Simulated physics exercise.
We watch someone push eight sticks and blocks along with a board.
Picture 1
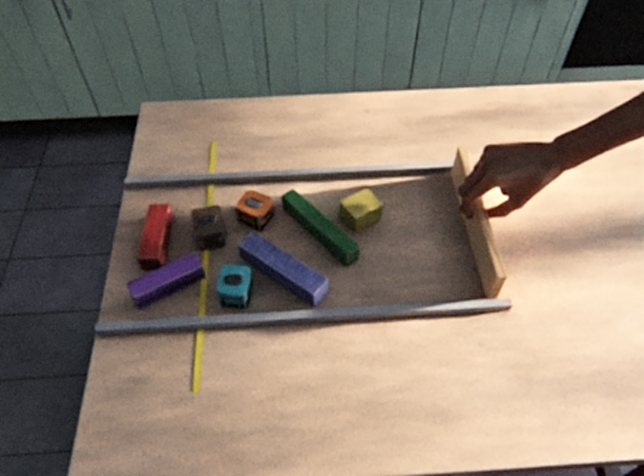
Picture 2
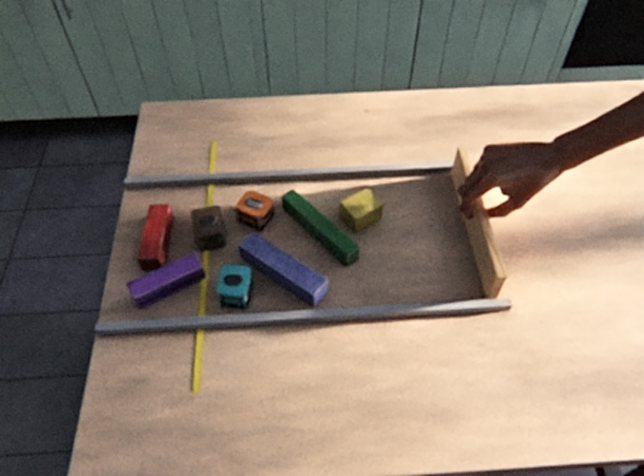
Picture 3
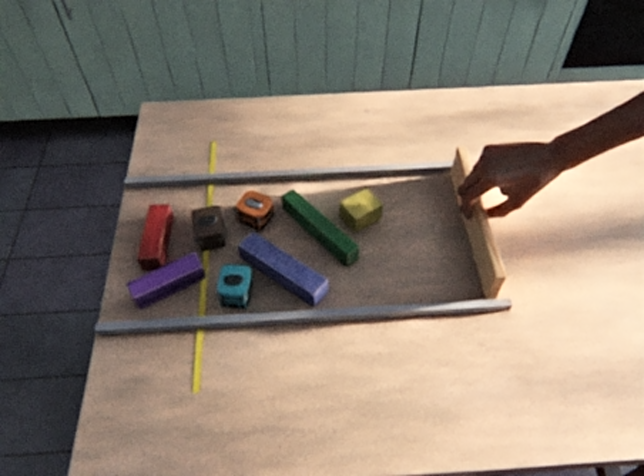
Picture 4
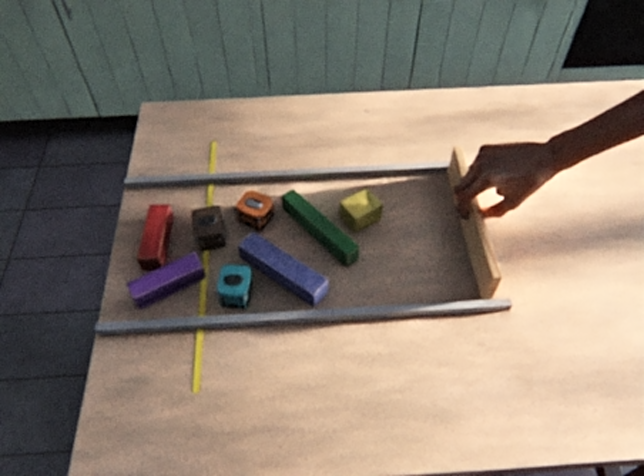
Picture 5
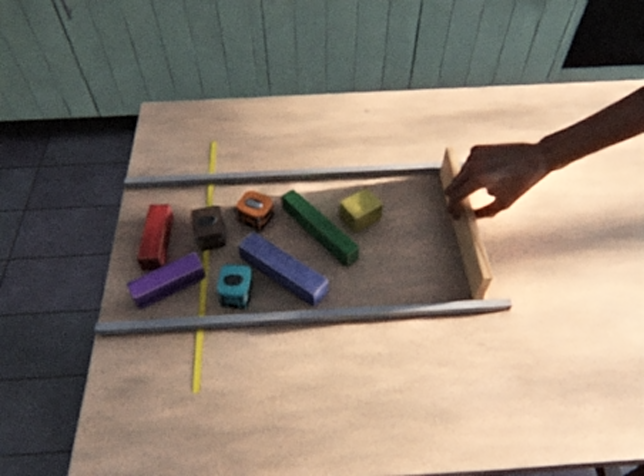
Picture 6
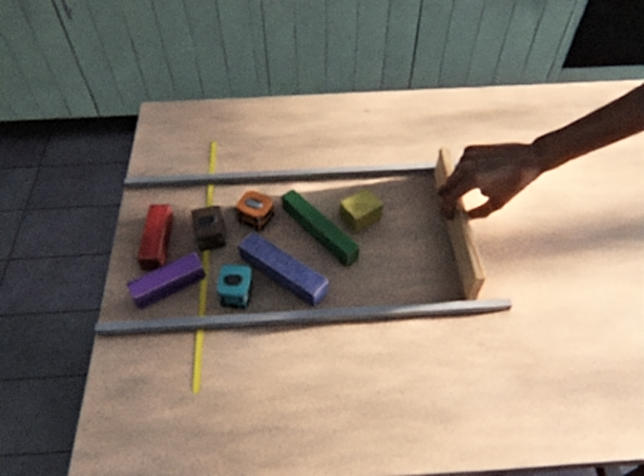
A hand slides a board slightly left between two rails, while the colored blocks stay still.
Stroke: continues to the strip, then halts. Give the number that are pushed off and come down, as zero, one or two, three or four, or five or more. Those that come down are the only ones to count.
One or two come down.
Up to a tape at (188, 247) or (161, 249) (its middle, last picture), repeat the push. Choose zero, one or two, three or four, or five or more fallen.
First place: Just one or two; second place: Three or four.
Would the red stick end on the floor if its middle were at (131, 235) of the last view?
I reckon from there it drops down.
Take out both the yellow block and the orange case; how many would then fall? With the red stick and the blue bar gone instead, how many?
First 0, then 0.
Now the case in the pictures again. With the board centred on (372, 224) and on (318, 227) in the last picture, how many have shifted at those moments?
By then 1, and later 4.
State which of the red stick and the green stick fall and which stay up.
The red stick is gone, and the green stick keeps its place.
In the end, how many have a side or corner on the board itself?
That makes 3.
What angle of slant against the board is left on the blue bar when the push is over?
About 30 degrees.
A little later, none off yet; red stick at rest near (156, 236); purple stick at rest near (167, 281); brown case at rest near (209, 229).
When it is over, the number that fall off is one or two; down, red stick.
